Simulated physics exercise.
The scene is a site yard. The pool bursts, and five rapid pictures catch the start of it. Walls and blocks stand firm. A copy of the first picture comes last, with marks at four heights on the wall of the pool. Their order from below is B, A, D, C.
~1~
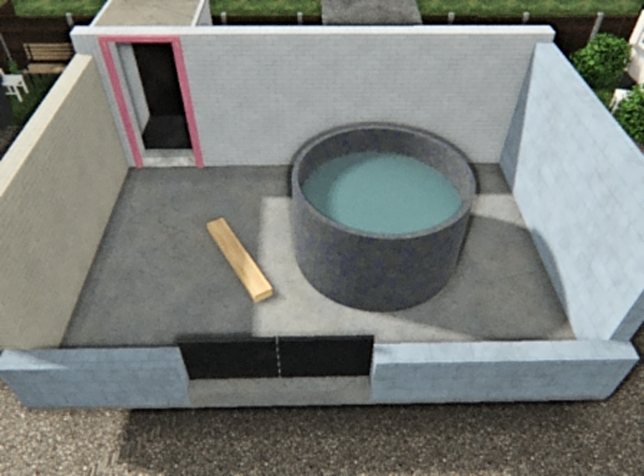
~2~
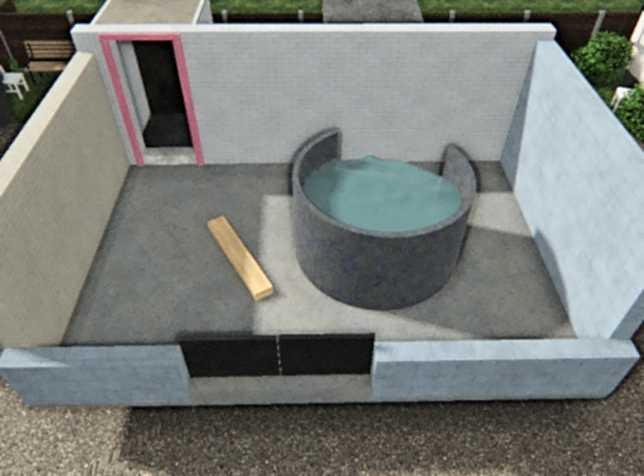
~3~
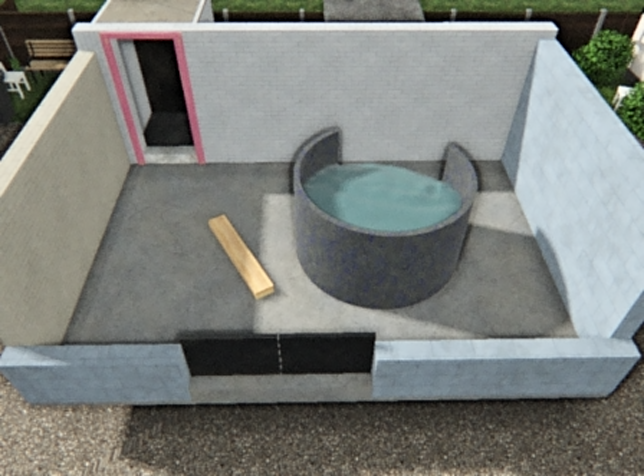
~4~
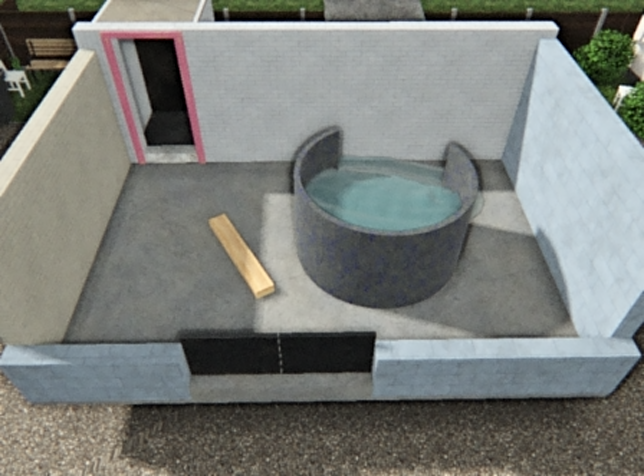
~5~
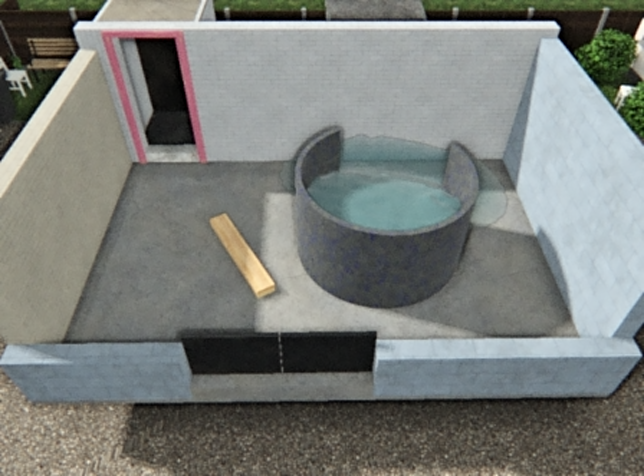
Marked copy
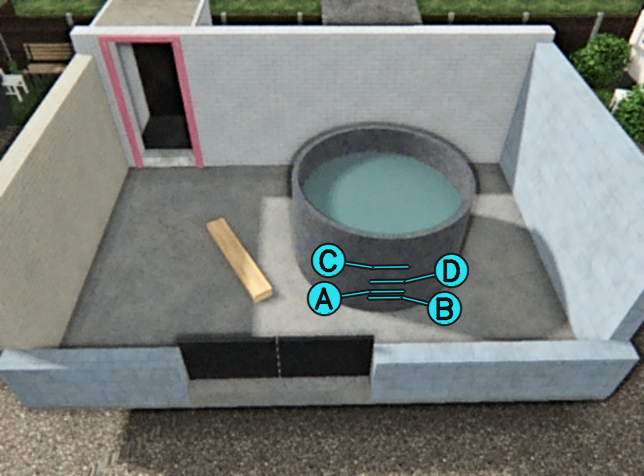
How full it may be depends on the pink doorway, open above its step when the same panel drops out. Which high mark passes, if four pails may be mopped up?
C.
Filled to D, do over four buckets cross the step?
No, not at all.
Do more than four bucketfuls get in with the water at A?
No, that is safe.
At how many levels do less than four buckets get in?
All of them.
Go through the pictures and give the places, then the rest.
Water in the pool at rest, its middle at (380, 198); foot of the pink doorway at (171, 166); shut gate at (277, 343), in the first frame.
Water covers 2 % of the ground, its front hidden from here, in the second frame.
Water covers 6 % of the ground, its front hidden from here, in the third frame.
Front seen at (475, 209), 13 % of the ground wet, in the fourth frame.
Front seen at (492, 179), 18 % of the ground wet, in the fifth frame.
On the marked copy, A at (386, 291); B at (385, 297); C at (390, 267); D at (388, 281); from the bottom up B, A, D, C.
For level A, nothing gets over.
For level B, nothing gets over.
For level C, a bucket or two gets in.
For level D, nothing gets over.
